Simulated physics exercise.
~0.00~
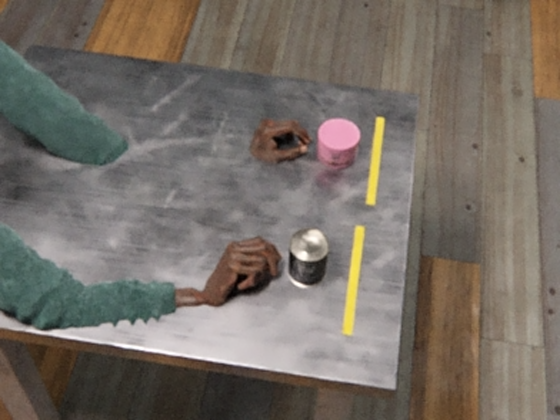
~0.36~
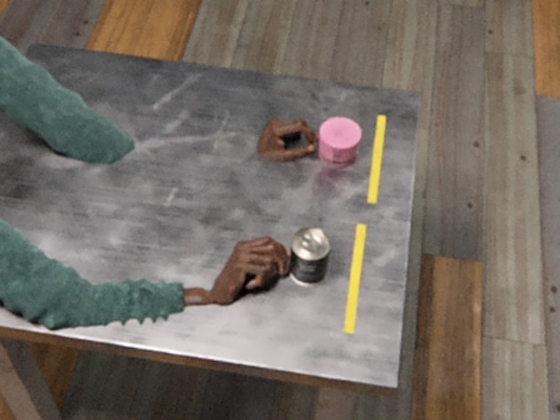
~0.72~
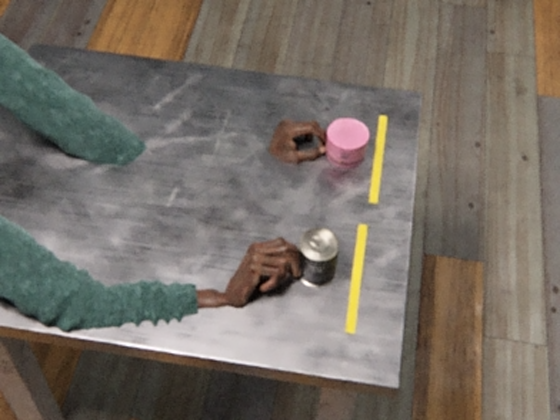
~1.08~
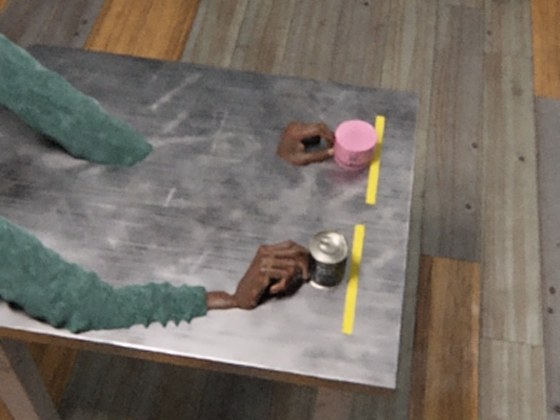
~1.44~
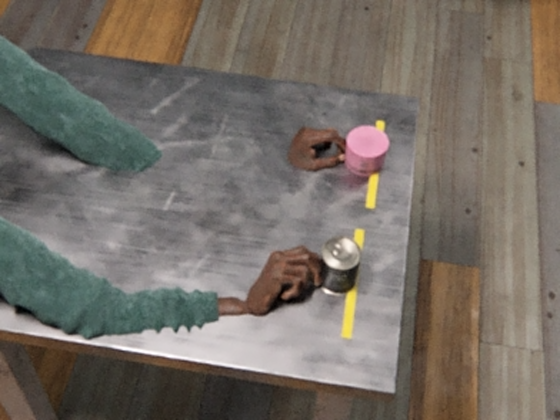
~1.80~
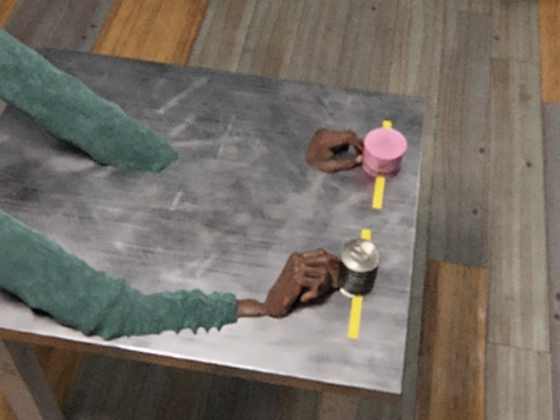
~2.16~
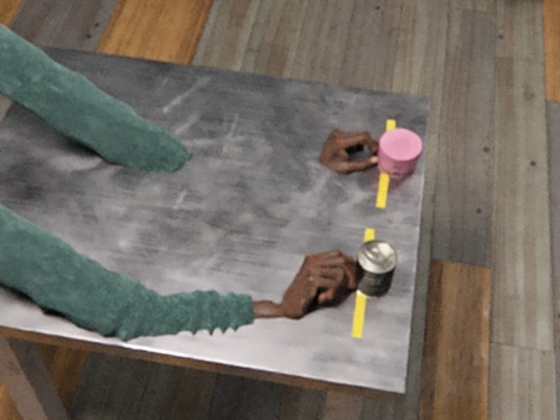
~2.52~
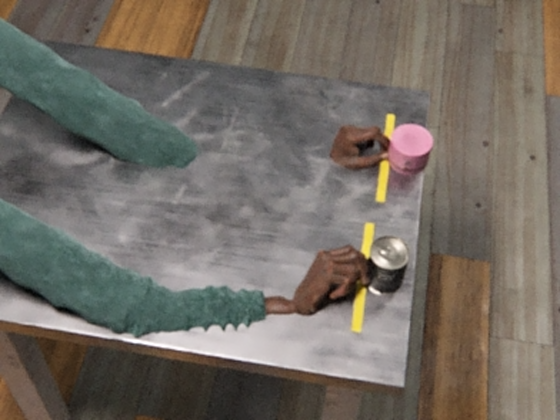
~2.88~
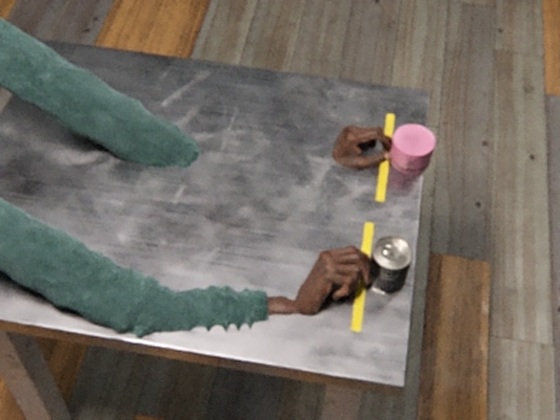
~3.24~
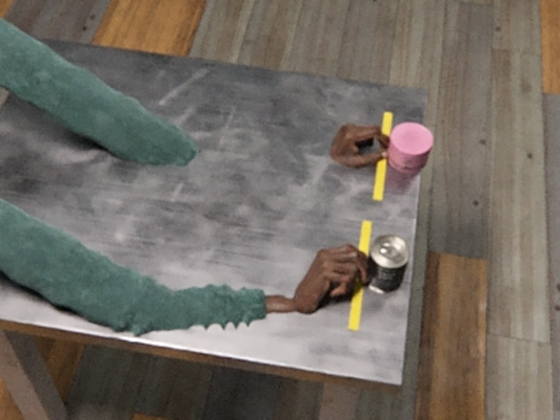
Two arms in fuzzy green sleeves reach in from the left across a worn grey tabletop, seen from above by a slightly swaying camera, with wooden planks below. One hand rests behind a pink tub on the far side, the other behind a black pot with a silvery top on the near side, and two yellow tape strips lie ahead near the table's right end. The hands slowly push both things to the right, side by side. The tub and pot reach the tape and slide over it. Both then stop just past the strips, close to the edge, still upright on the table.
